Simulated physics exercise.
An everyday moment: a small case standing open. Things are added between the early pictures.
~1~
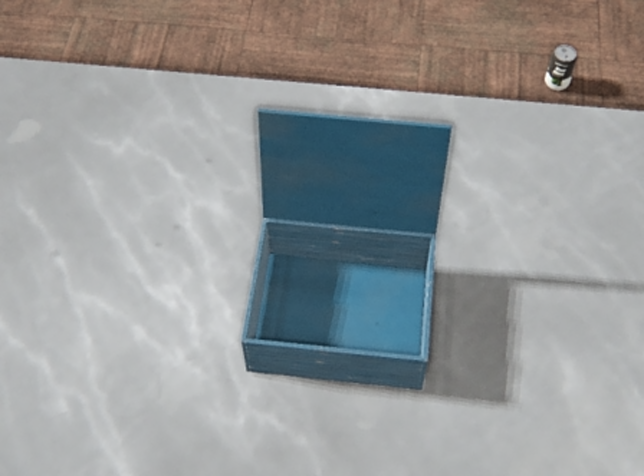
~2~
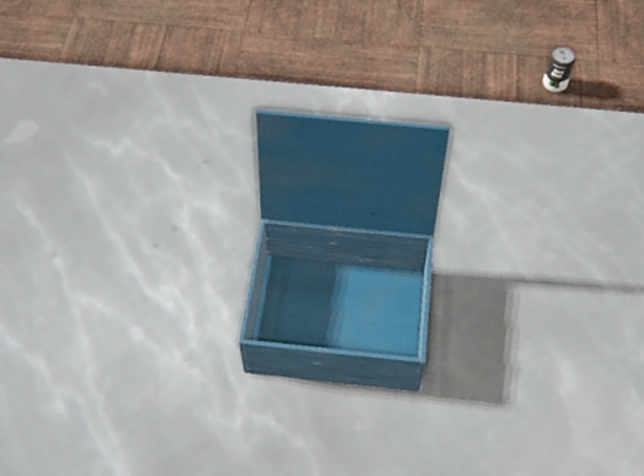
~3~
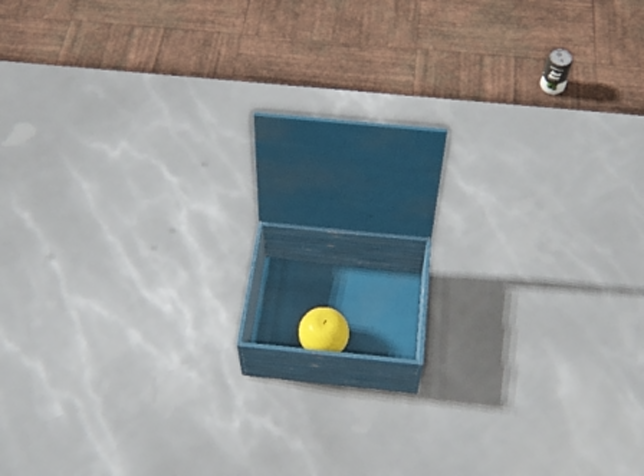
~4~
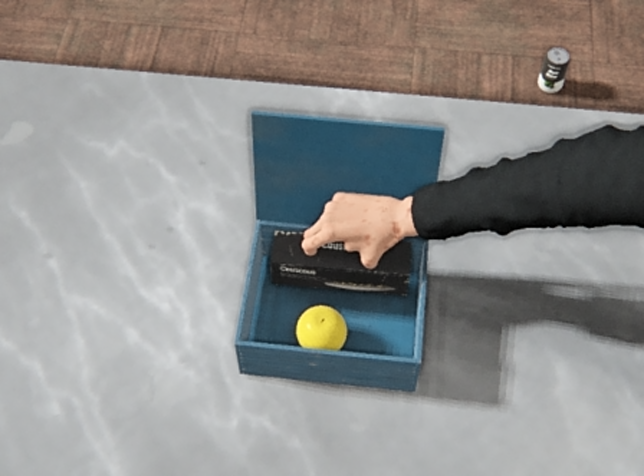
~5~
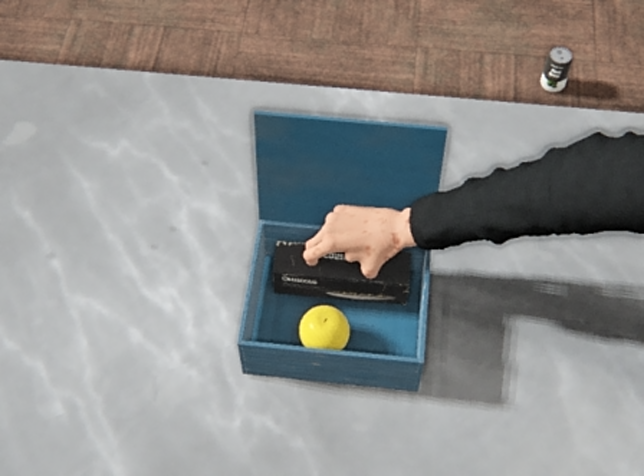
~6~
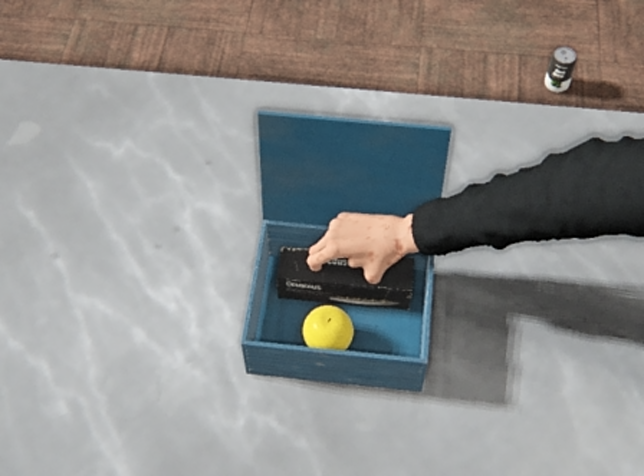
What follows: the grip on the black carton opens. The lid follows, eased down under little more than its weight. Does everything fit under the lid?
Outcome: The lid closes.
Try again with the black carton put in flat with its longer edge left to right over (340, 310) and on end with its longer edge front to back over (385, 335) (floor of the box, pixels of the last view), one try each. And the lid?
First, it closes; second, it is held up.
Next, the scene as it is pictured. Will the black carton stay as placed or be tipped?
The black carton stays as placed.
Then, 1.30 s on from there, lid 78° above the rim.
Then, 1.80 s on from there, lid 44° above the rim.
Then, 2.10 s on from there, lid 18° above the rim.
In the end, lid shut; both unmoved. At the end, from the last picture's camera, black carton near (345, 279).
